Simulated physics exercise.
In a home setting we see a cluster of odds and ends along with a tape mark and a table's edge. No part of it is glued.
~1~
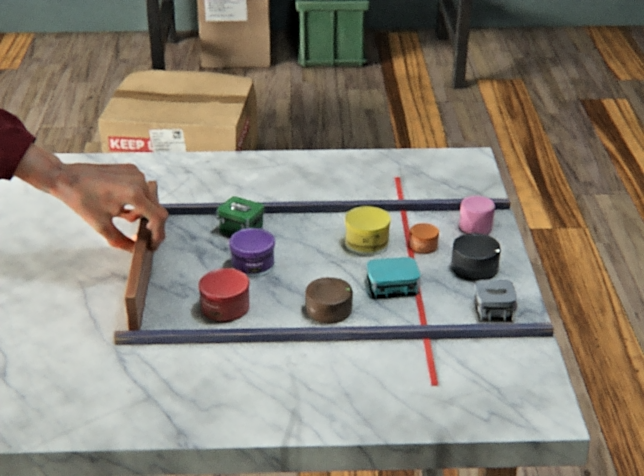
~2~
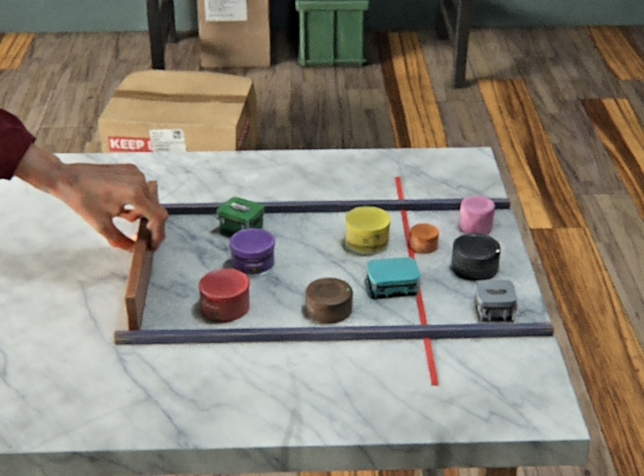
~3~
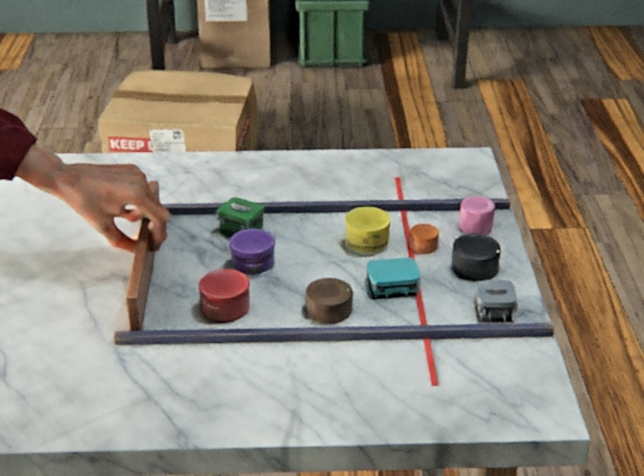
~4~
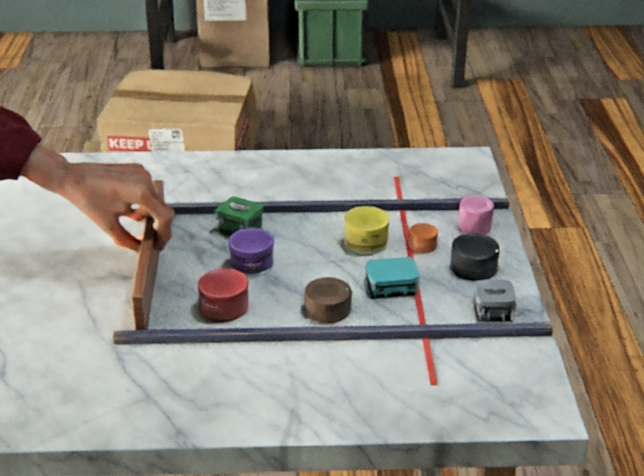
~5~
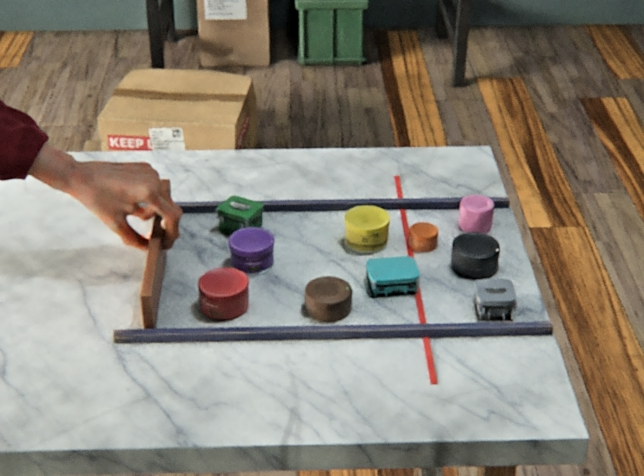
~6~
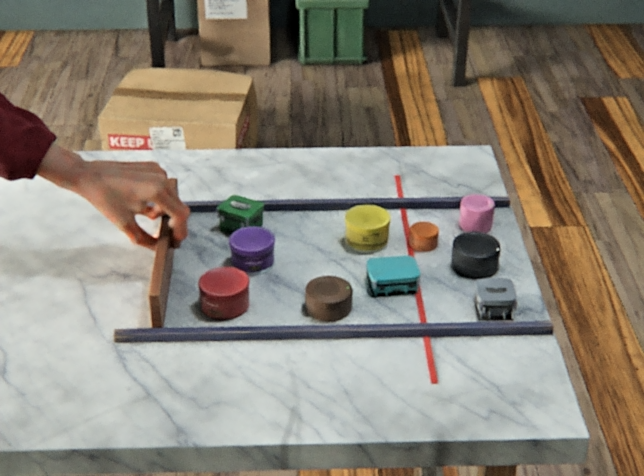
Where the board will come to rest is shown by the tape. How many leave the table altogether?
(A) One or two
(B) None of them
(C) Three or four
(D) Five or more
(B) None of them.
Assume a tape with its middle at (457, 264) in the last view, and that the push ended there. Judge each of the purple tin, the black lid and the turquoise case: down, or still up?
Going in order, the purple tin keeps its spot, then the black lid goes off the edge, then the turquoise case keeps its spot.
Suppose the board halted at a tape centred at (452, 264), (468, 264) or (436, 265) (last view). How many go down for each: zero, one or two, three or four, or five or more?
Either one or two; 1 or 2; one to two.
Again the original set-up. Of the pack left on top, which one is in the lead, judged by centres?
I'd go with the grey case.
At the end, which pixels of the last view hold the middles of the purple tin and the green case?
About (435, 251), and about (423, 206).
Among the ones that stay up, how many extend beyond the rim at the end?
1 overhanging.
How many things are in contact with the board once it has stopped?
Count: 4.
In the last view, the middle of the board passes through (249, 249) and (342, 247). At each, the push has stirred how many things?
Tally: First 3; then 6.
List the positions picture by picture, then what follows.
The first picture shows pink lid (477, 216); grey case (495, 301); black lid (476, 257); board (144, 253); tape (413, 267).
The second picture shows grey case (495, 301); turquoise case (393, 278).
The third picture shows black lid (476, 257); board (145, 253).
The fourth picture shows pink lid (476, 215); yellow pot (367, 230).
The fifth picture shows grey case (494, 300); purple tin (252, 251).
The sixth picture shows pink lid (477, 214); grey case (495, 300); black lid (476, 255); board (165, 250); tape (413, 265).
Early on, none off yet; pink lid at rest near (477, 214); grey case at rest near (495, 300); black lid at rest near (476, 255).
Finally, the number that fall off is zero.
